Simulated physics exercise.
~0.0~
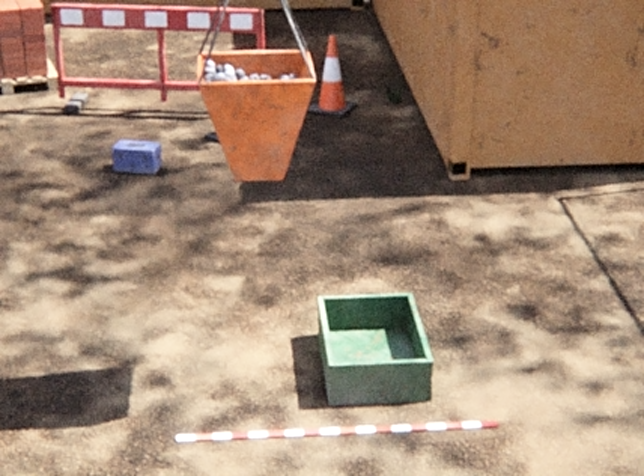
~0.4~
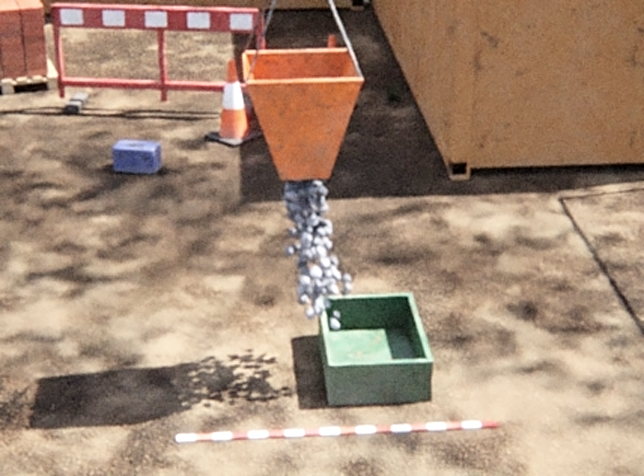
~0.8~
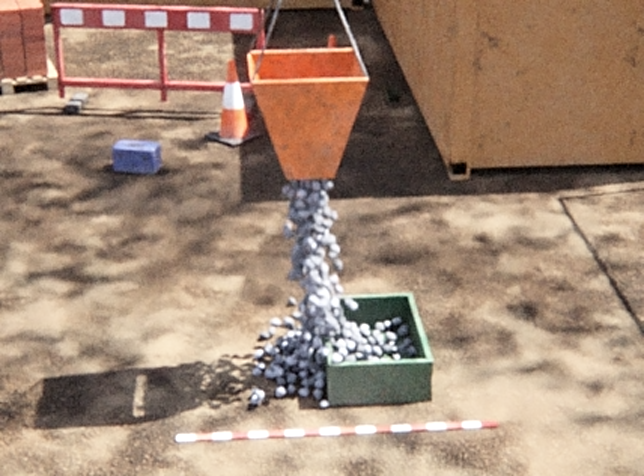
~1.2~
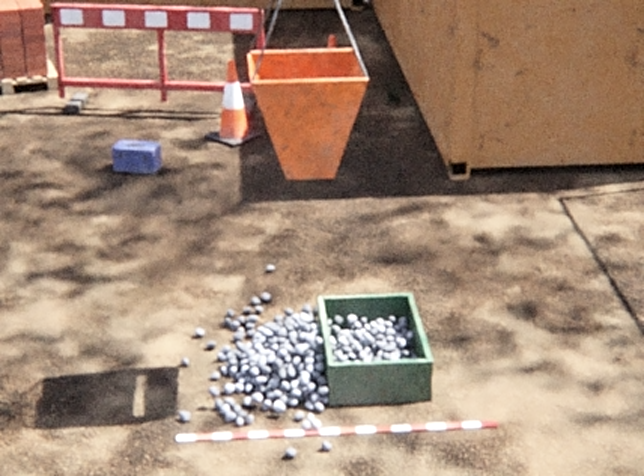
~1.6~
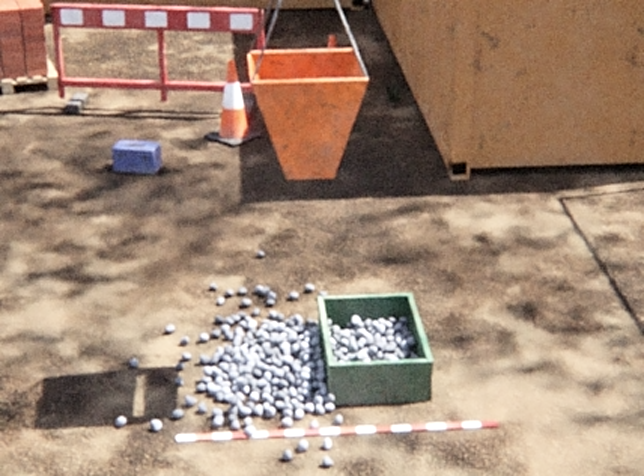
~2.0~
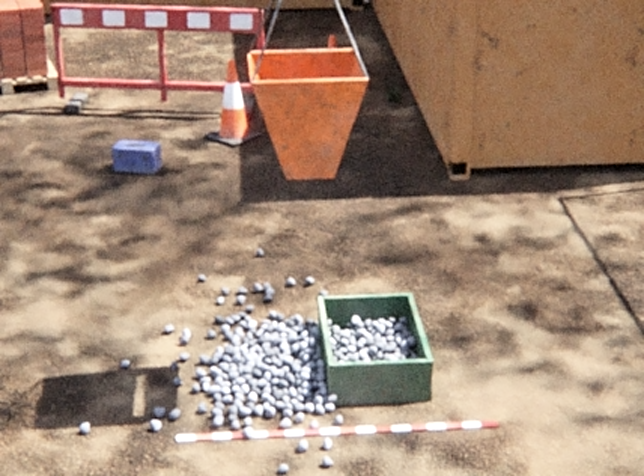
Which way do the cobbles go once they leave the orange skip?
They move down, pouring from the bottom of the skip towards the ground and the green bin.
